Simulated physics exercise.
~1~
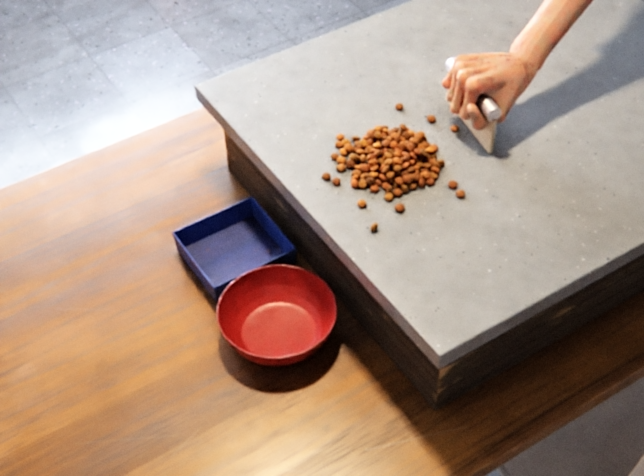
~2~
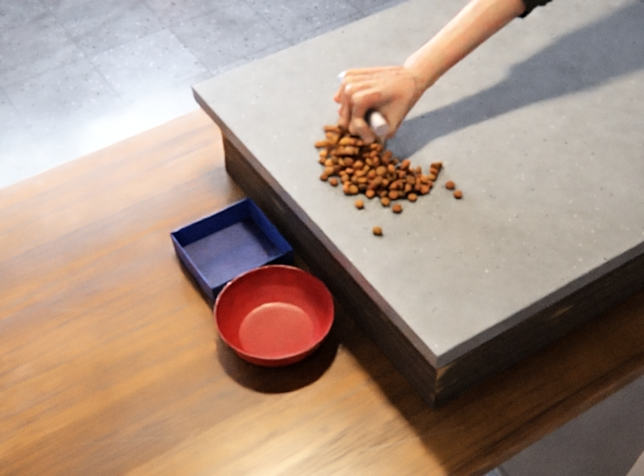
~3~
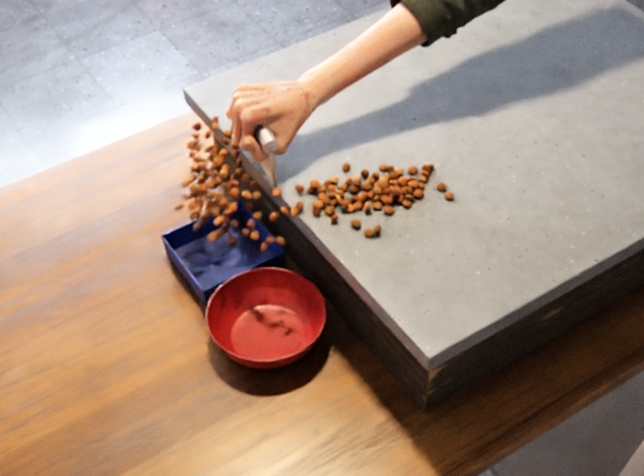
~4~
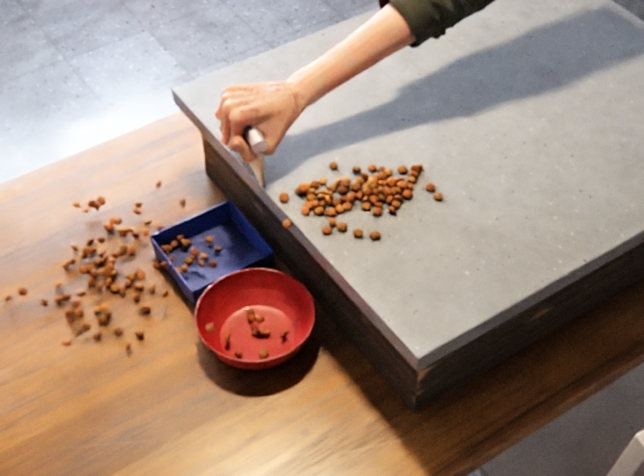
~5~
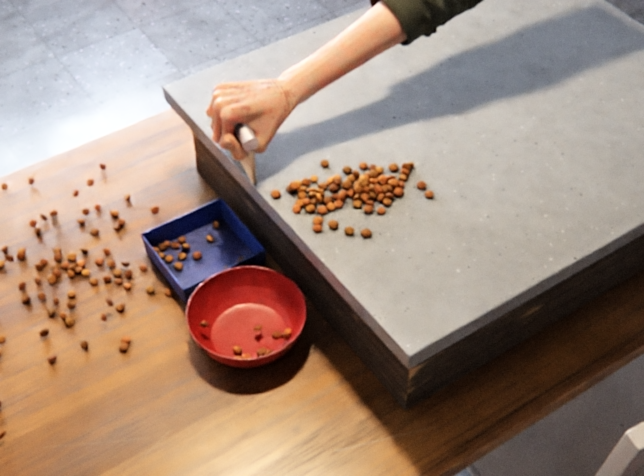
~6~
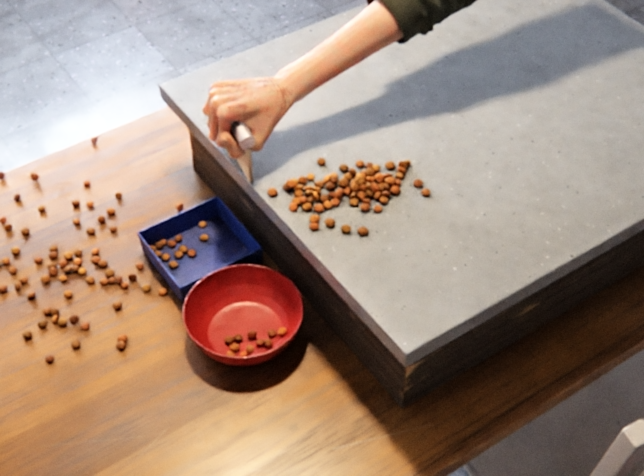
A hand holding a scraper sweeps left through a pile of brown kibble on a gray slab and stops at the edge, sending many pieces over. Some land in the blue tin and red bowl, more scatter across the wooden surface, and a large cluster remains on the slab.
